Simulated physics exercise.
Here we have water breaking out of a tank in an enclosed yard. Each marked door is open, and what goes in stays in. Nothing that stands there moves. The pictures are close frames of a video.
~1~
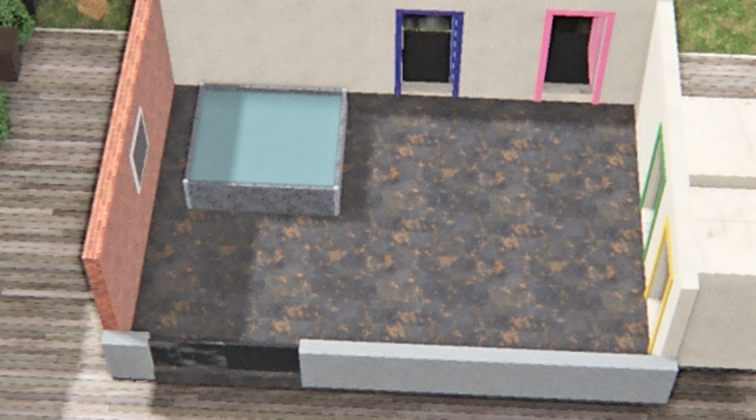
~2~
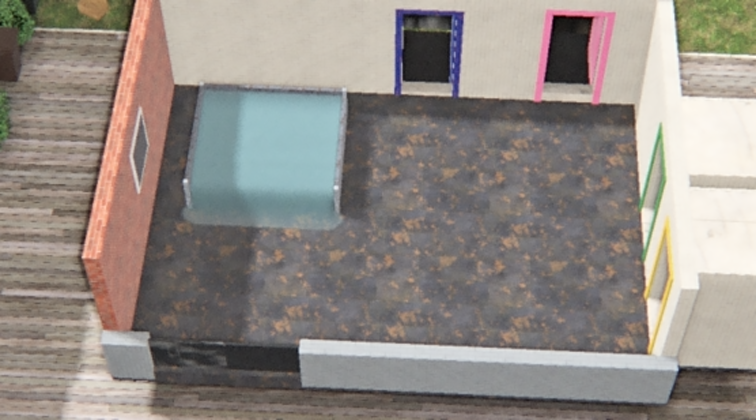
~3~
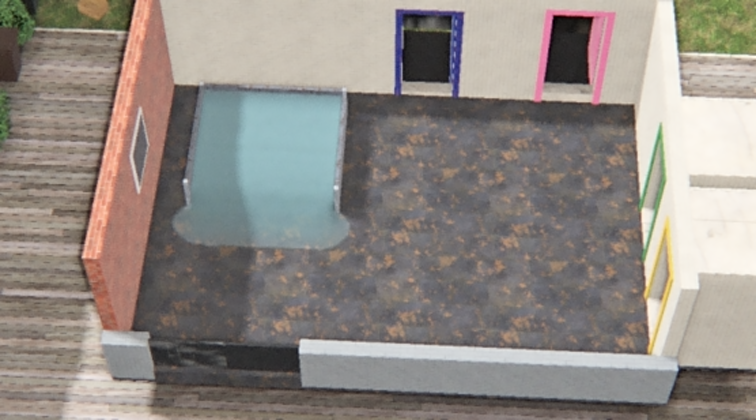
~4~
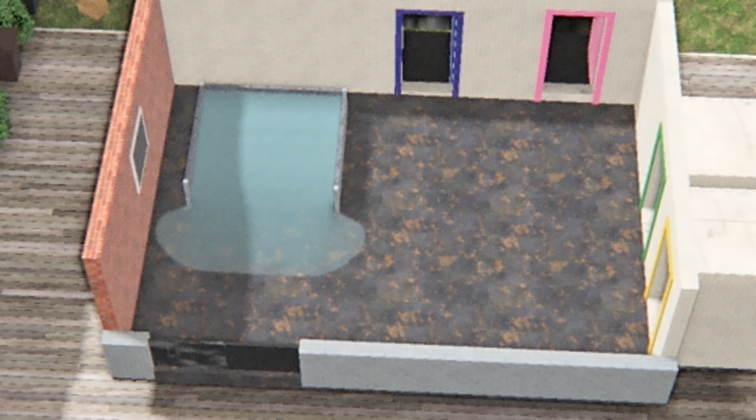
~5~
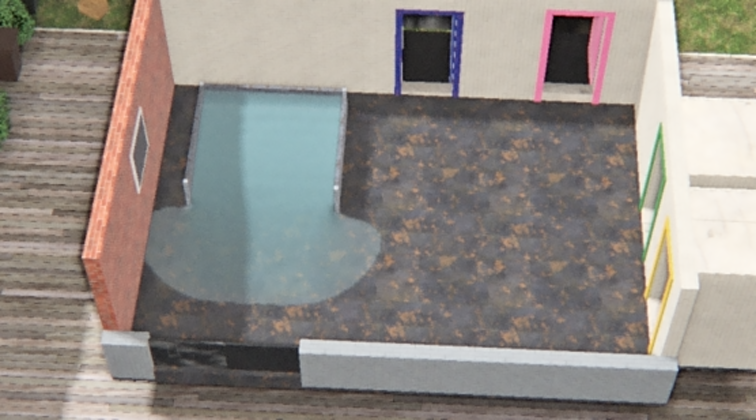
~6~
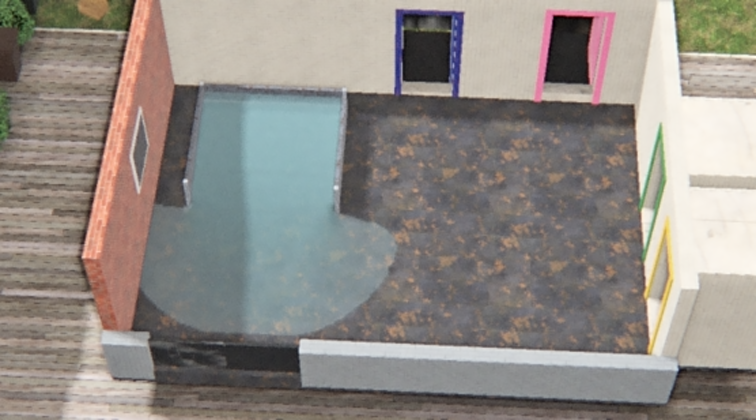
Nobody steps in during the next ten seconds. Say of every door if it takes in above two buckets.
One by one: The yellow door floods; the green door holds within the limit; the blue door holds within the limit; the pink door holds within the limit.
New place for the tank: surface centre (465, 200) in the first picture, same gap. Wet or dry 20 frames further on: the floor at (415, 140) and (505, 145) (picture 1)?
As listed: No water, no water.
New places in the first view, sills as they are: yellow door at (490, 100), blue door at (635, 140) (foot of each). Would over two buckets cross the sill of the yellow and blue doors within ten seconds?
Then: The yellow door holds, the blue door is over.
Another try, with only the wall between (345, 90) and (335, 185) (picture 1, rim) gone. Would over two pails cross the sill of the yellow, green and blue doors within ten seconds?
My reading: The yellow one lets more in; the green one is over; the blue one floods.
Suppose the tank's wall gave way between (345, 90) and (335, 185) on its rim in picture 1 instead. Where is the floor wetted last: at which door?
The one in yellow.
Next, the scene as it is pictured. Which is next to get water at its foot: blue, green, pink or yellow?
It is the yellow-painted one.
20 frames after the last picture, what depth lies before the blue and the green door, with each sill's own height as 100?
Roughly 0 per cent, then 0 per cent.
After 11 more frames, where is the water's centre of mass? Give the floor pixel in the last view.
At about (263, 264).
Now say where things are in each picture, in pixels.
Still water in the tank at (267, 138), in the first picture.
The front is at (186, 210), out from the gap at (263, 202), in the second picture.
Water pours out at (263, 203) and has run to (179, 227), in the third picture.
Water pours out at (263, 203) and has run to (356, 248), in the fourth picture.
Water pours out at (263, 204) and has run to (354, 278), in the fifth picture.
Water pours out at (263, 204) and has run to (332, 319), in the sixth picture.
A moment on, water covers 30 % of the floor; the yellow door not reached, the green door not reached, the blue door not reached, the pink door not reached.
Next, water covers 35 % of the floor; the yellow door not reached, the green door not reached, the blue door not reached, the pink door not reached.
Then, water covers 45 % of the floor; the yellow door wet at the sill, nothing in, the green door not reached, the blue door not reached, the pink door not reached.
Later, water covers 80 % of the floor; the yellow door far over two buckets in, the green door wet at the sill, nothing in, the blue door not reached, the pink door not reached.
In the end, water covers 90 % of the floor; the yellow door far over two buckets in, the green door wet at the sill, nothing in, the blue door under two buckets in, the pink door wet at the sill, nothing in.
